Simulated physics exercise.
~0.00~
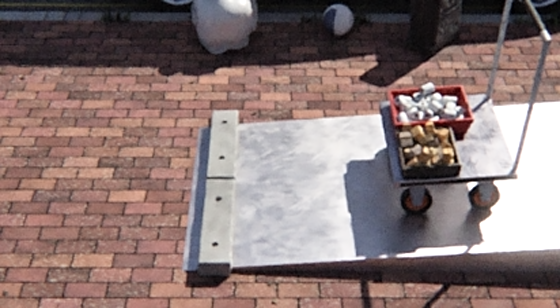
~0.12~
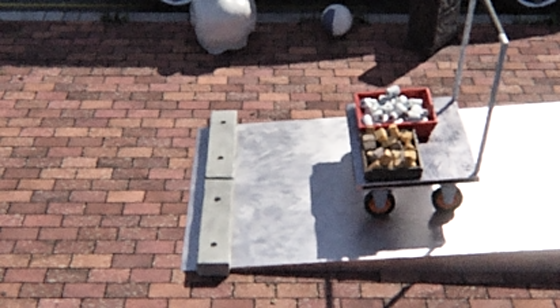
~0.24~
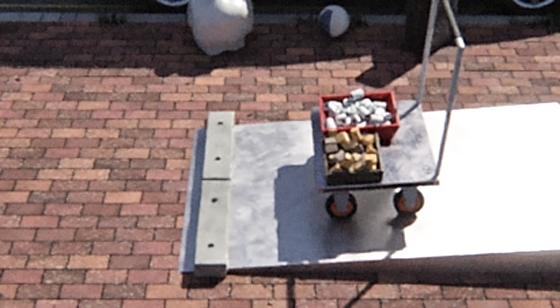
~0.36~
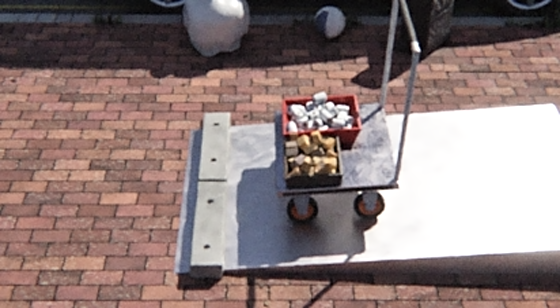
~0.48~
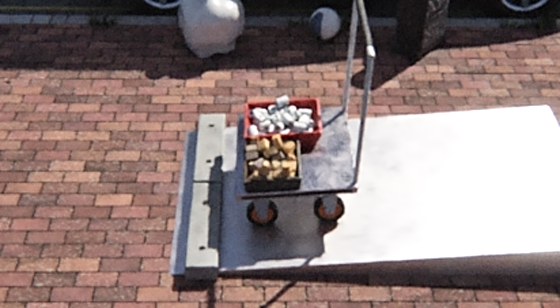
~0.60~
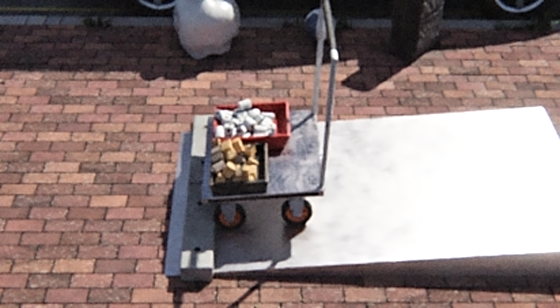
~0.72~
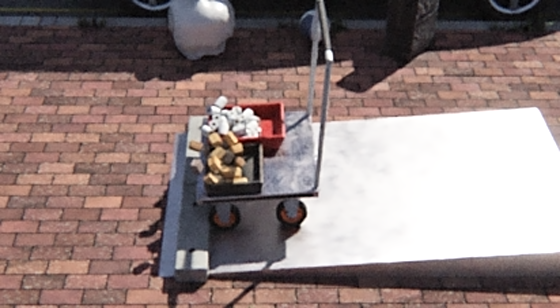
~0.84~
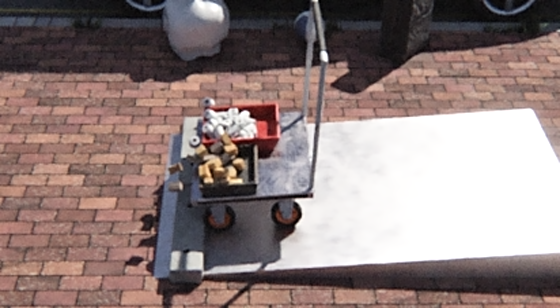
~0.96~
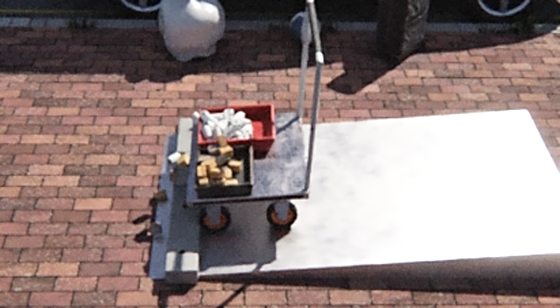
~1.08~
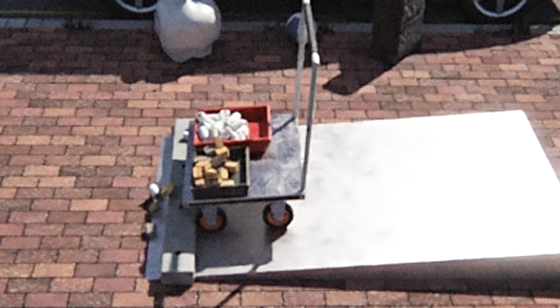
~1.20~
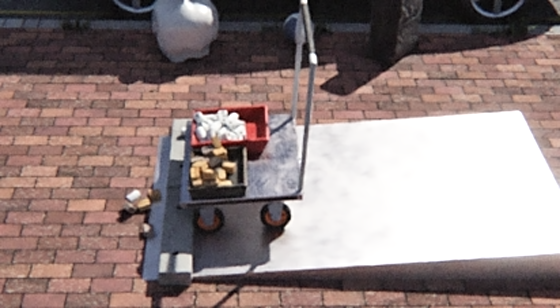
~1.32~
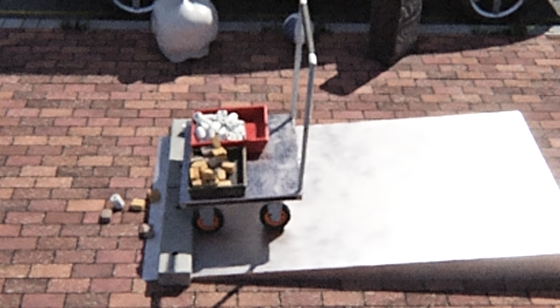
A flatbed trolley with a tall metal handle rolls left along a pale ramp laid on red brick paving, seen from above in bright sun. On its deck sit a red box of white rolls and, nearer the viewer, a dark box of tan wooden blocks. The trolley reaches the grey kerb at the ramp's left end and stops abruptly. The loads surge left, and a few pieces spill over the front of both boxes. They drop past the kerb, and some tumble onto the bricks, where they lie scattered at the left while both boxes stay upright and still well filled.
